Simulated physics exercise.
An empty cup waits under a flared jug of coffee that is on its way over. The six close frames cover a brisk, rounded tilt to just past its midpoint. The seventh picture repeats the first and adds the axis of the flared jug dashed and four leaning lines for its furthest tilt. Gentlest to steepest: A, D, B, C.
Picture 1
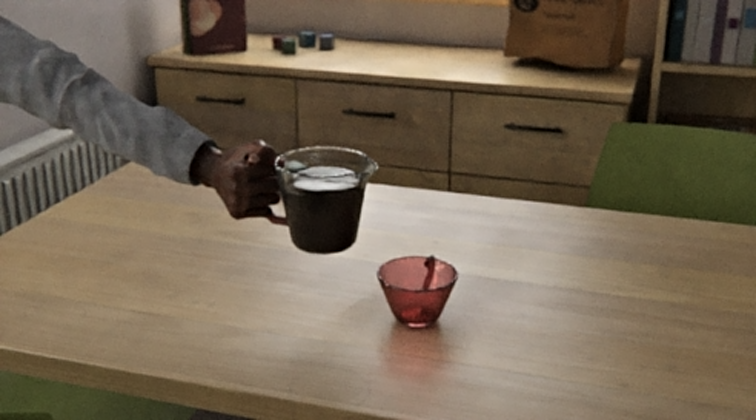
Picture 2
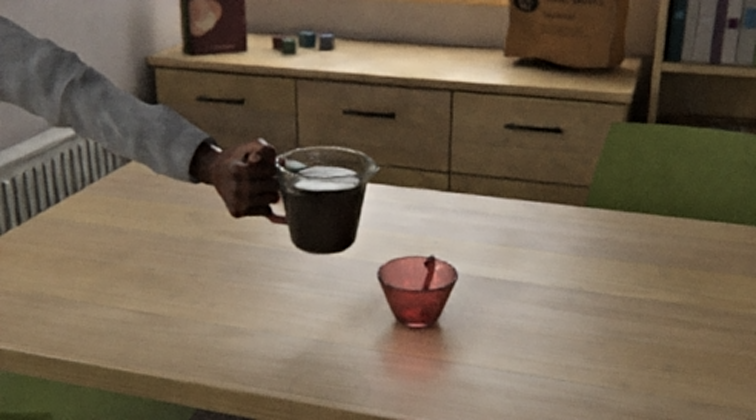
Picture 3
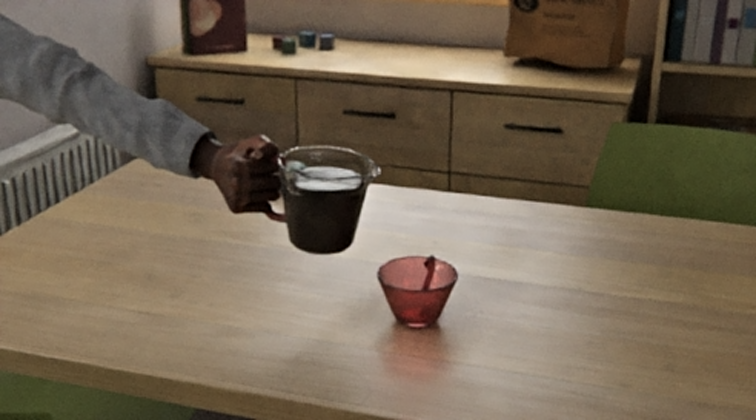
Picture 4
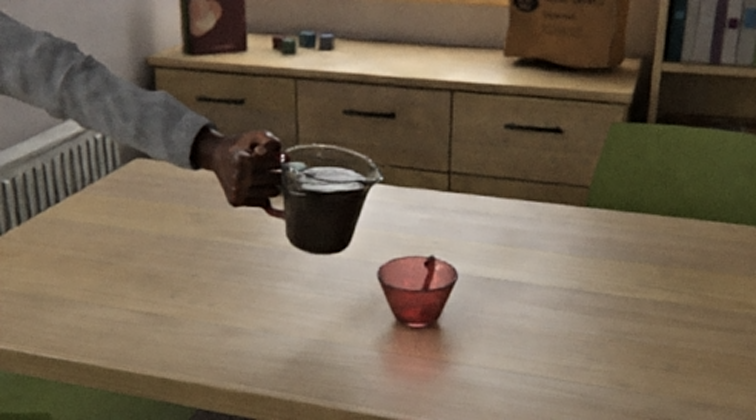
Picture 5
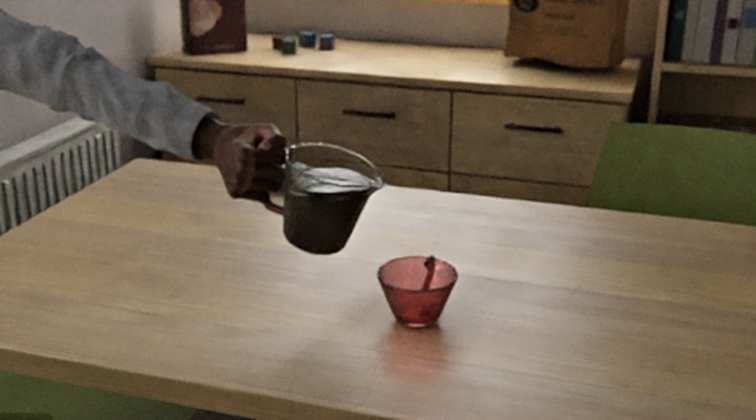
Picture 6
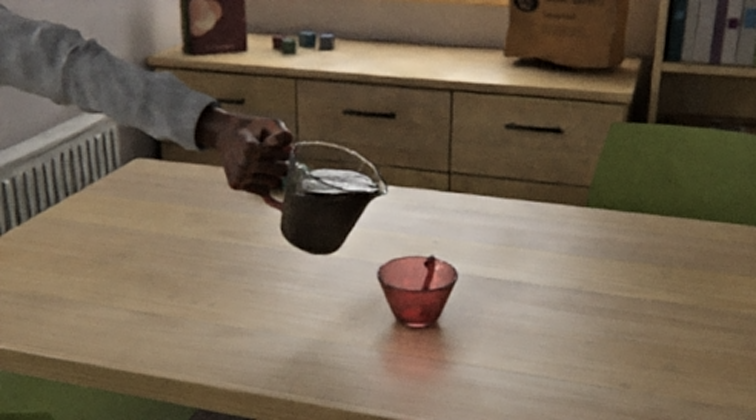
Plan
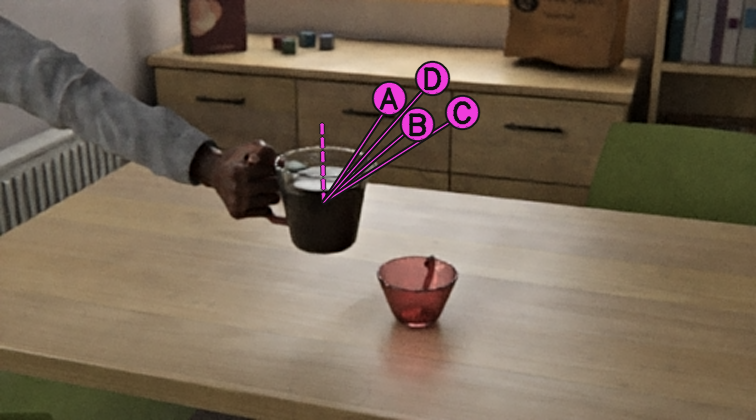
The clip shows a hand holding a clear jug of dark liquid above a wooden table, near a small red cup. The jug starts upright, then gradually tilts to the right while the cup stays still, with no liquid leaving it.
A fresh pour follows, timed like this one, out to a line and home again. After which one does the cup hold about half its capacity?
Best: B.
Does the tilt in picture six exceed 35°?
No, it does not.
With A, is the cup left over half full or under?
Under.
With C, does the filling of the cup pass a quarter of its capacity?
Yes, it does.
In magenta, A at (382, 114); B at (403, 134); C at (448, 122); D at (422, 91).
With A, the cup ends with about 17 % of what it can hold.
With B, the cup ends with about 54 % of what it can hold.
With C, the cup ends with about 72 % of what it can hold; 4 % of the coffee is spilt.
With D, the cup ends with about 31 % of what it can hold.
